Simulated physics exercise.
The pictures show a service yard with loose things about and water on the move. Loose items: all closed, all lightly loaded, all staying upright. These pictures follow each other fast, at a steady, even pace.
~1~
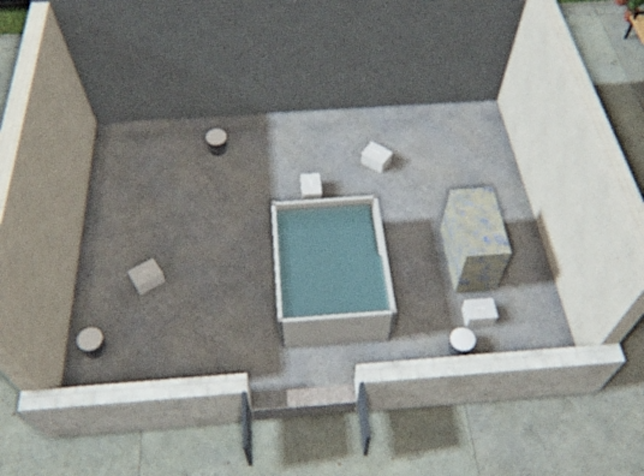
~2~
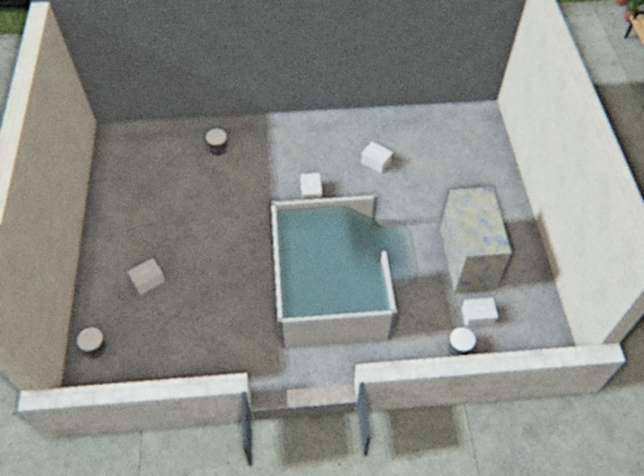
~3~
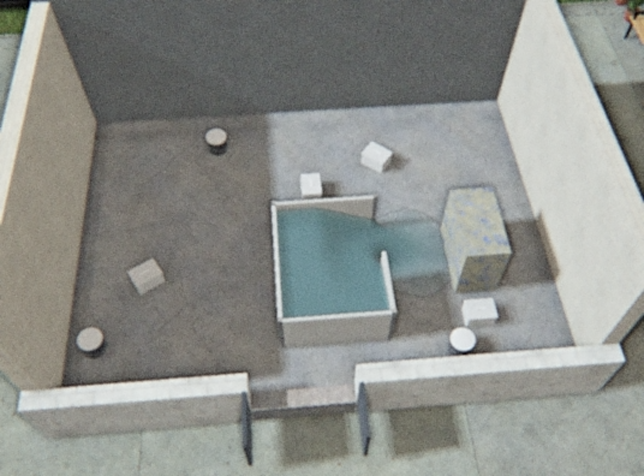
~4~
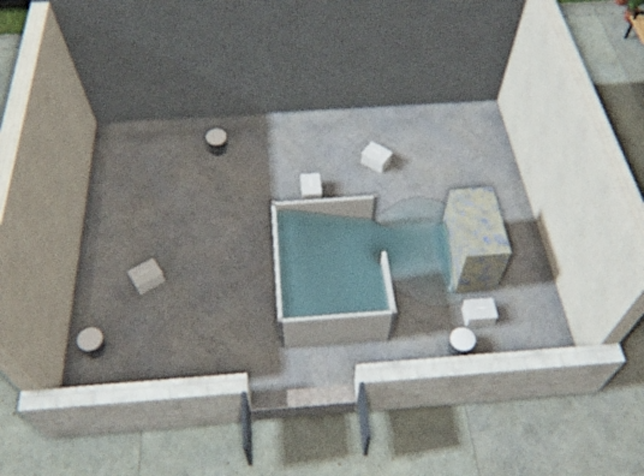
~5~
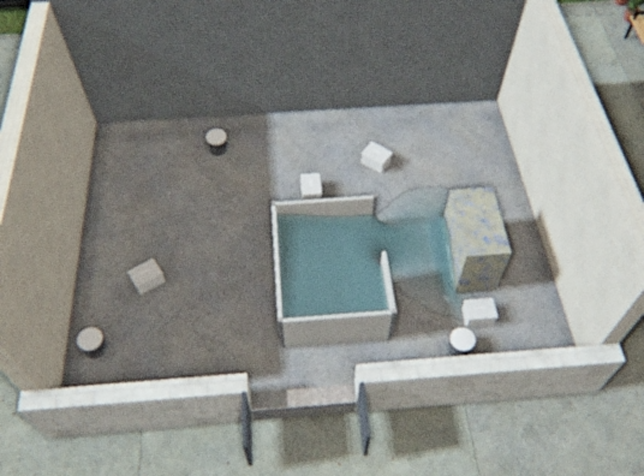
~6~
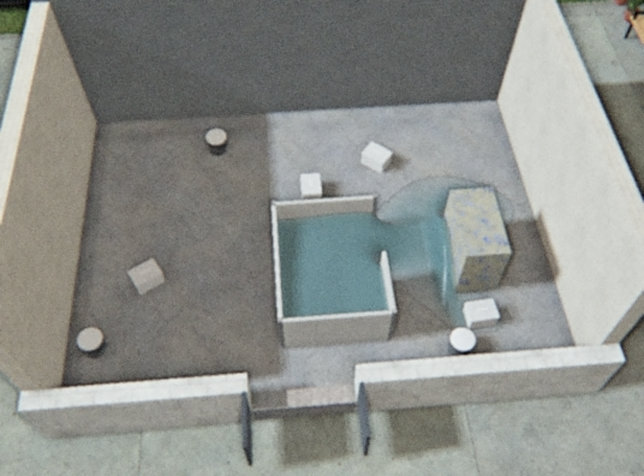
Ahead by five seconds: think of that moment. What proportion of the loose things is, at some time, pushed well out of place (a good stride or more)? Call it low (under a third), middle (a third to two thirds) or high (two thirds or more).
Low.
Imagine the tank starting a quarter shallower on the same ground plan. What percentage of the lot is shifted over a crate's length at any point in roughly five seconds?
Roughly 30 %.
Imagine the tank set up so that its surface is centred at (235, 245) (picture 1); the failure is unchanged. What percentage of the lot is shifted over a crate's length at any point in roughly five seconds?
Estimate: Some 60 per cent of them.
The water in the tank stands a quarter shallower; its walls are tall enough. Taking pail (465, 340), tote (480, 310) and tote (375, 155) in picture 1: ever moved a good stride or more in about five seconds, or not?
Taking them as listed - the full distance for the first, the full distance for the second, a shorter distance for the third.
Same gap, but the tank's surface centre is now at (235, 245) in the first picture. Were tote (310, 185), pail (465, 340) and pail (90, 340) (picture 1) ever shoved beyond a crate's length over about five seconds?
Taking them in order, went past that, went past that, fell short.
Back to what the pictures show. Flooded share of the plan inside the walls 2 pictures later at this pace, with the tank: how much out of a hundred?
About 25 per cent.
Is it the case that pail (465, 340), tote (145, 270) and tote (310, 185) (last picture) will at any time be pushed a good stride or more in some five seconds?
Successively: Moved a long way, never went far, never went far.
A moment on, 0 of 7 are well off their spots; 0 afloat.
Next, 1 of 7 are well off their spots; 1 afloat.
Later, 2 of 7 are well off their spots; 2 afloat.
In the end, 2 of 7 are well off their spots, and 2 have been at some point; 1 afloat.
